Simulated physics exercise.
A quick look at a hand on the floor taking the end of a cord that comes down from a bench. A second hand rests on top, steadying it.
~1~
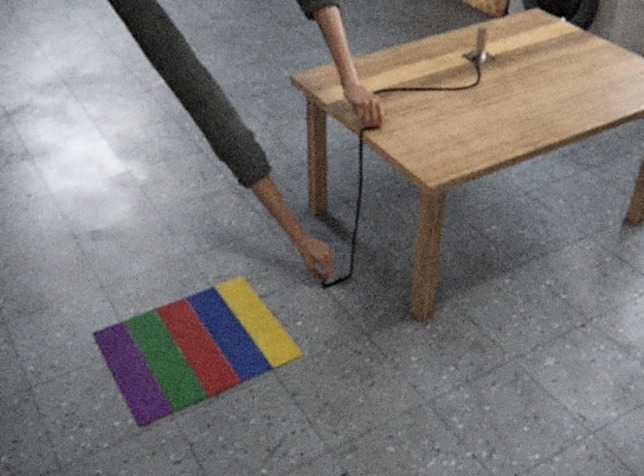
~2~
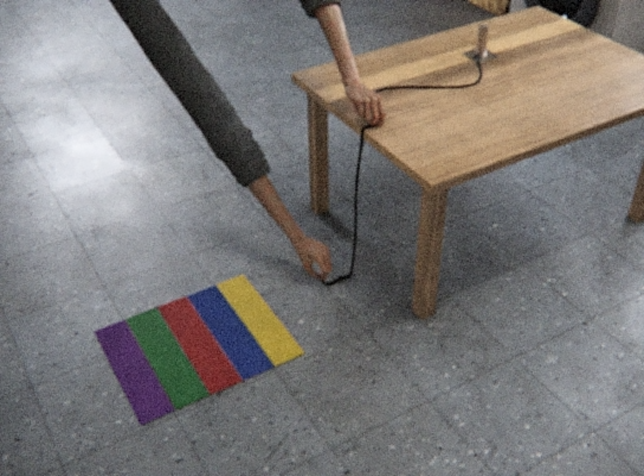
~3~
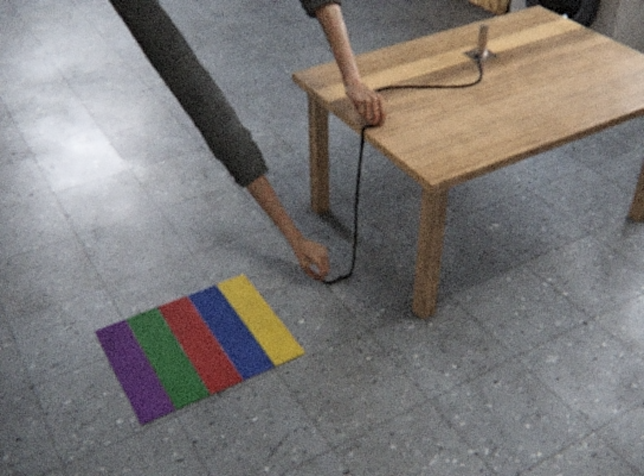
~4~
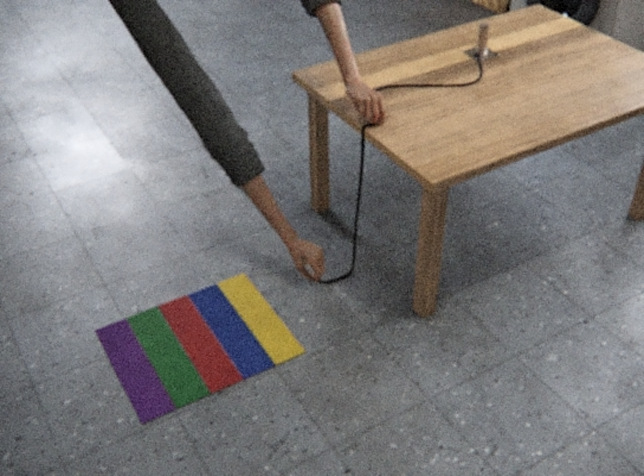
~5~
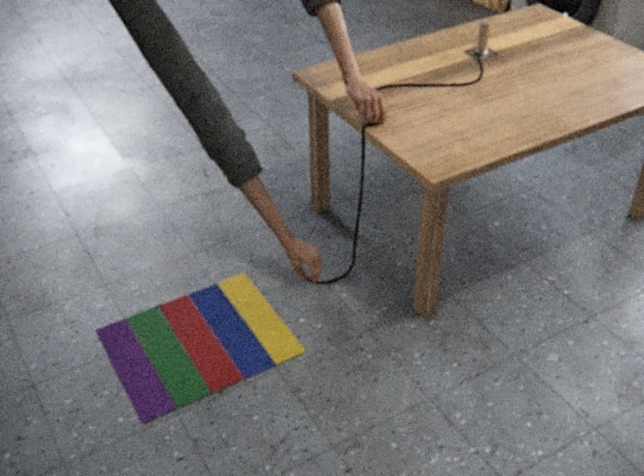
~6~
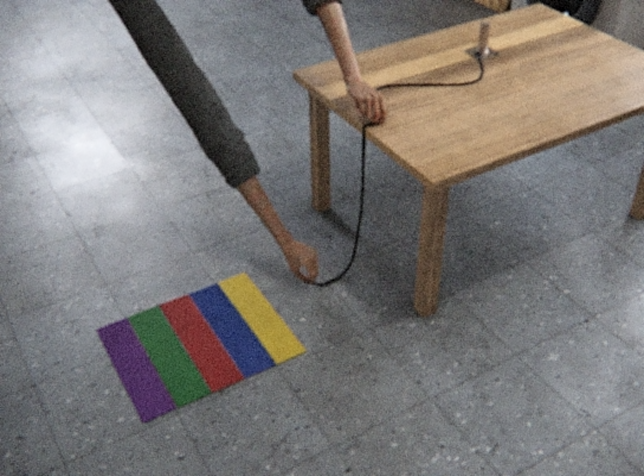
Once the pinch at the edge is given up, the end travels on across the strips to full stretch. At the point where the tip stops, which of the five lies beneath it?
The green strip lies beneath it.
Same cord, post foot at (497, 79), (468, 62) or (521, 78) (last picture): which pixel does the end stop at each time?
(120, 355), (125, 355) and (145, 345).
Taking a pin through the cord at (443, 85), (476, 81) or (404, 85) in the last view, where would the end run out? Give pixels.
Taking the tries in turn: (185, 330), (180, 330) and (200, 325).
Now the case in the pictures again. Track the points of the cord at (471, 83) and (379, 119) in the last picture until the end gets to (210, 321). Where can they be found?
Roughly (438, 78) for one and roughly (344, 157) for the other.
A little later, end near (210, 321); over red.
Next, end near (176, 334); over green.
When it is tight, end near (156, 342); over green. It gets as far as the green strip.
